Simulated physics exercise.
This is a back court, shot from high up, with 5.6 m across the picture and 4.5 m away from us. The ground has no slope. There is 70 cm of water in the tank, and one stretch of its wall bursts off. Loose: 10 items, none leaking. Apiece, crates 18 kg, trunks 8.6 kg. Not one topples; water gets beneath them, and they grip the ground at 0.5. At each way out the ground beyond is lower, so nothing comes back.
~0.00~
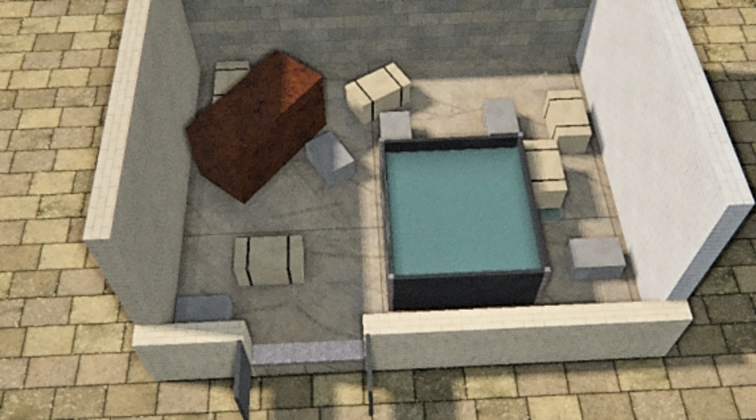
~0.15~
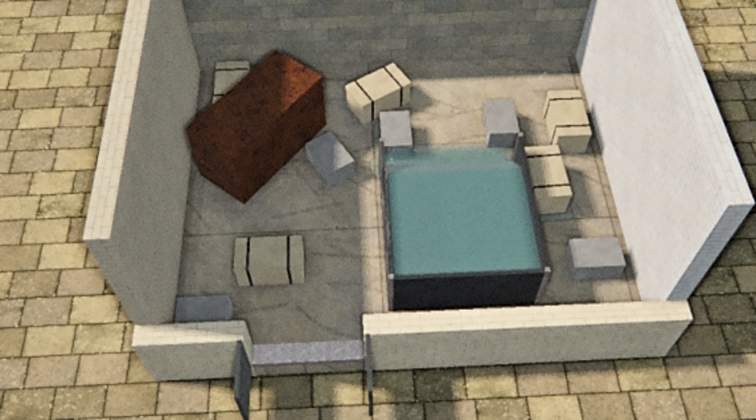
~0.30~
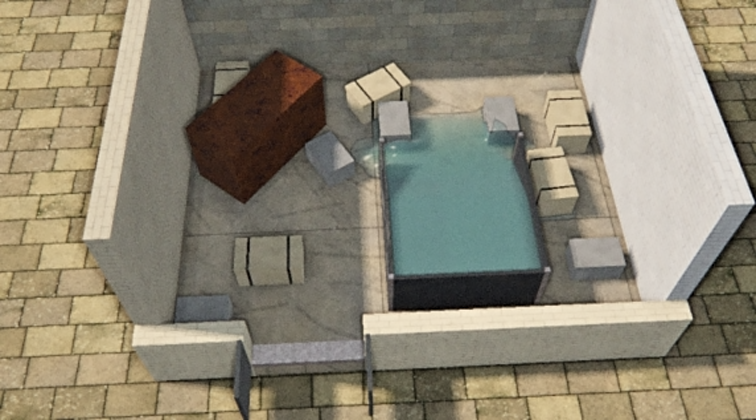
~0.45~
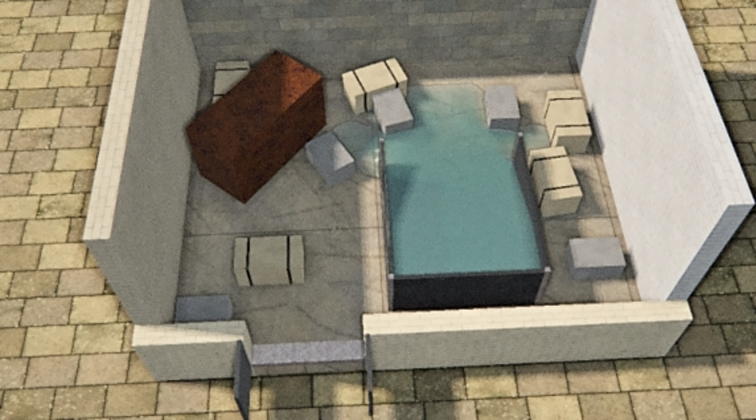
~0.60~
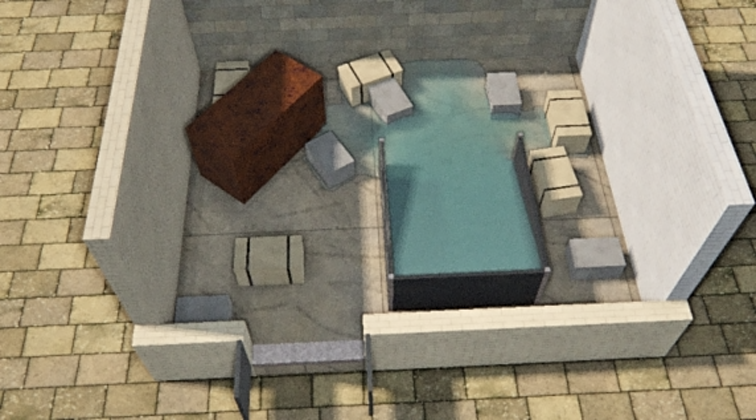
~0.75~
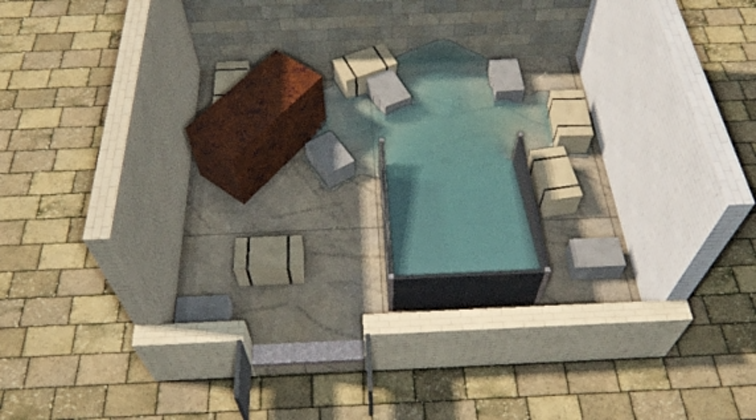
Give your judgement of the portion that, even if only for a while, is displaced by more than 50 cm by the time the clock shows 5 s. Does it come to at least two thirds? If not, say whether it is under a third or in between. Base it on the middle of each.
Yes, two thirds or more.
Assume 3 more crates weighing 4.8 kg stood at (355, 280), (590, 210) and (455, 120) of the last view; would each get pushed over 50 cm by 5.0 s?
Result, one by one: Not exceeded, exceeded and exceeded.
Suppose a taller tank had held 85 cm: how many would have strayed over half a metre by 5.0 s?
With that change, 10 of them.
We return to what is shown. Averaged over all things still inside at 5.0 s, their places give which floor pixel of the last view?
I'd put it around (378, 214).
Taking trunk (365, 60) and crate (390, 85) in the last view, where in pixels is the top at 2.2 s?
I'd say close to (294, 48) and close to (328, 83).
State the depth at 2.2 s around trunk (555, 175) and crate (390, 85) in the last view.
I'd put it at 0 cm and 16 cm respectively.
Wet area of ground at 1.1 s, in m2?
Near 11.5 m2 in all.
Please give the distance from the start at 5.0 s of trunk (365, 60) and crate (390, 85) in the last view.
Taking them in turn, I get 200 cm for the first and 200 cm for the second.
After 1.1 s 3 of 10 are over 50 cm from their spots; 1 afloat.
After 2.2 s 3 of 10 are over 50 cm from their spots; 3 afloat.
After 3.5 s 7 of 10 are over 50 cm from their spots; 7 afloat.
After 5.0 s 8 of 10 are over 50 cm from their spots, and 8 have been at some point; 6 afloat.
